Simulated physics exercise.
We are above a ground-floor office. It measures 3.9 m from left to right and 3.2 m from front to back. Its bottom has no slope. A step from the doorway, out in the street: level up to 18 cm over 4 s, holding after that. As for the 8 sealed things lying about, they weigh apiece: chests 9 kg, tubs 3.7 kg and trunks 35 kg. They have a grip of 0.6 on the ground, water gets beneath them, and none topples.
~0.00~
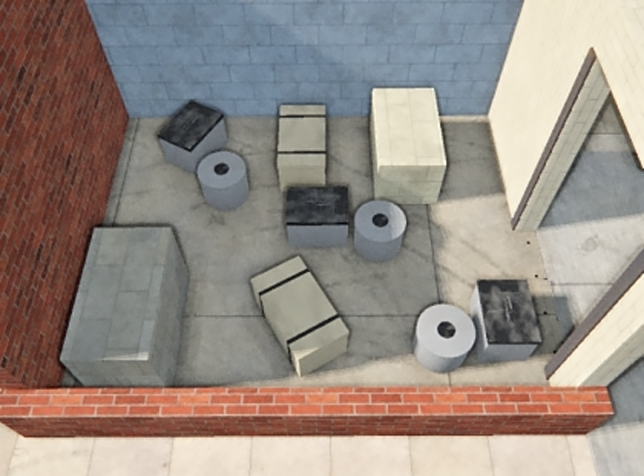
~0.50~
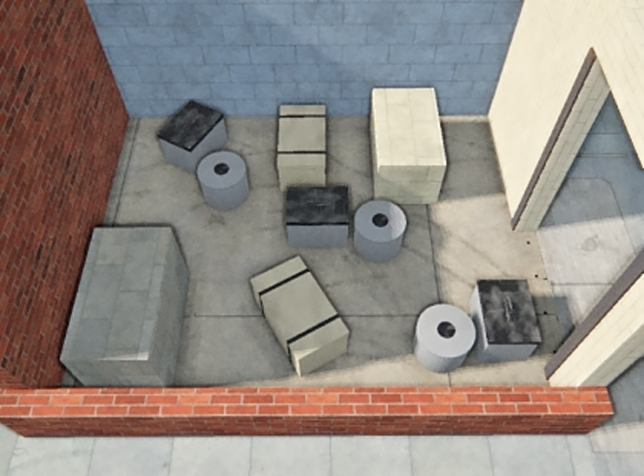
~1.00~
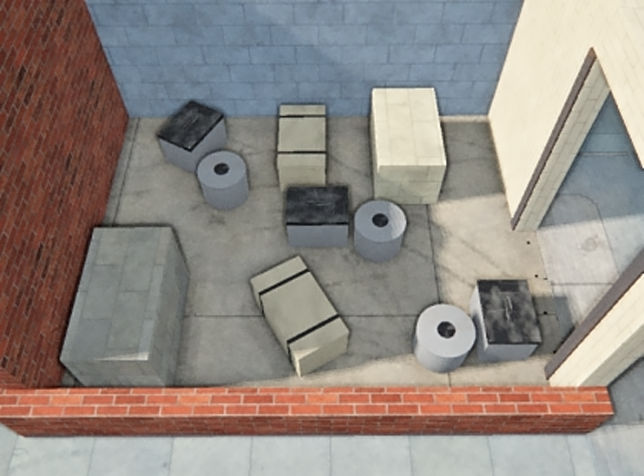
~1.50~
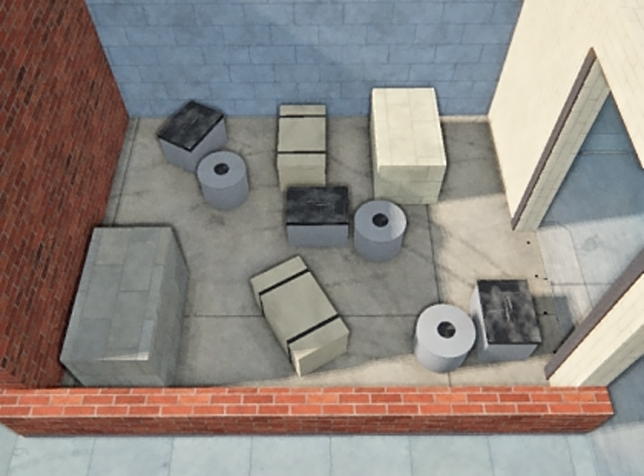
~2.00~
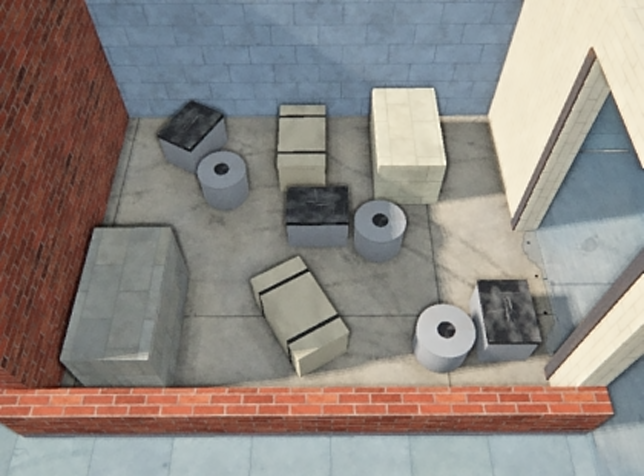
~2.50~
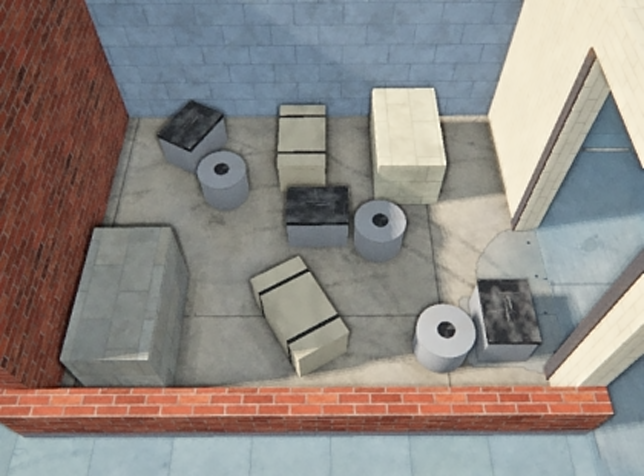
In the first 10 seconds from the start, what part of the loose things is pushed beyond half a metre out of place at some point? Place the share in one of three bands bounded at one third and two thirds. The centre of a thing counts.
It goes in the band two thirds or more.
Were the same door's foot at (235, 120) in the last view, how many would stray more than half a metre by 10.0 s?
Count: 4.
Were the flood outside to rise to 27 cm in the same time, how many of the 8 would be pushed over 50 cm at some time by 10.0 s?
That would make 8 of them.
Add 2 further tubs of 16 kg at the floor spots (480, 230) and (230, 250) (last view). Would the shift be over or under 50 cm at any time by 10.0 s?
Taking them in order, the first is within that distance and the second is beyond that distance.
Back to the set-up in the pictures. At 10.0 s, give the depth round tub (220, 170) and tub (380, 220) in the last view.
About 14 and 11 cm.
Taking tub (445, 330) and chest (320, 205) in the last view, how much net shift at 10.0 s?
One is off by 150 cm, the other by 150 cm, in the order asked.
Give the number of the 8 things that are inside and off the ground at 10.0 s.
Tally: 7 of them.
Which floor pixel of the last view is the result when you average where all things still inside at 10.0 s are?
(222, 216).
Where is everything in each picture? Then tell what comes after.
The first picture shows a chest at (318, 204), on the bottom; a tub at (222, 169) rests on the ground; 0.0 m2 under water; 0 of 8 have shifted.
The second picture shows a chest at (318, 204), on the bottom; a tub at (222, 169) rests on the ground; water covers 0.0 m2; 0 of 8 have shifted.
The third picture shows a chest at (318, 204), on the bottom; a tub at (222, 169) rests on the ground; 0.0 m2 under water; 0 of 8 have shifted.
The fourth picture shows a chest at (318, 204), on the bottom; a tub at (222, 169) rests on the ground; water covers 0.0 m2; 0 of 8 have shifted.
The fifth picture shows a chest at (318, 204), on the bottom; a tub at (222, 169), on the bottom; water covers 0.0 m2; 0 of 8 have shifted.
The sixth picture shows a chest at (318, 204), on the bottom; a tub at (222, 169), on the bottom; 0.3 m2 under water; 0 of 8 have shifted.
After 3.5 s 0 of 8 are over 50 cm from their spots; 0 afloat.
After 4.5 s 1 of 8 are over 50 cm from their spots; 2 afloat.
After 7.0 s 4 of 8 are over 50 cm from their spots; 4 afloat.
After 10.0 s 7 of 8 are over 50 cm from their spots, and 7 have been at some point; 7 afloat.
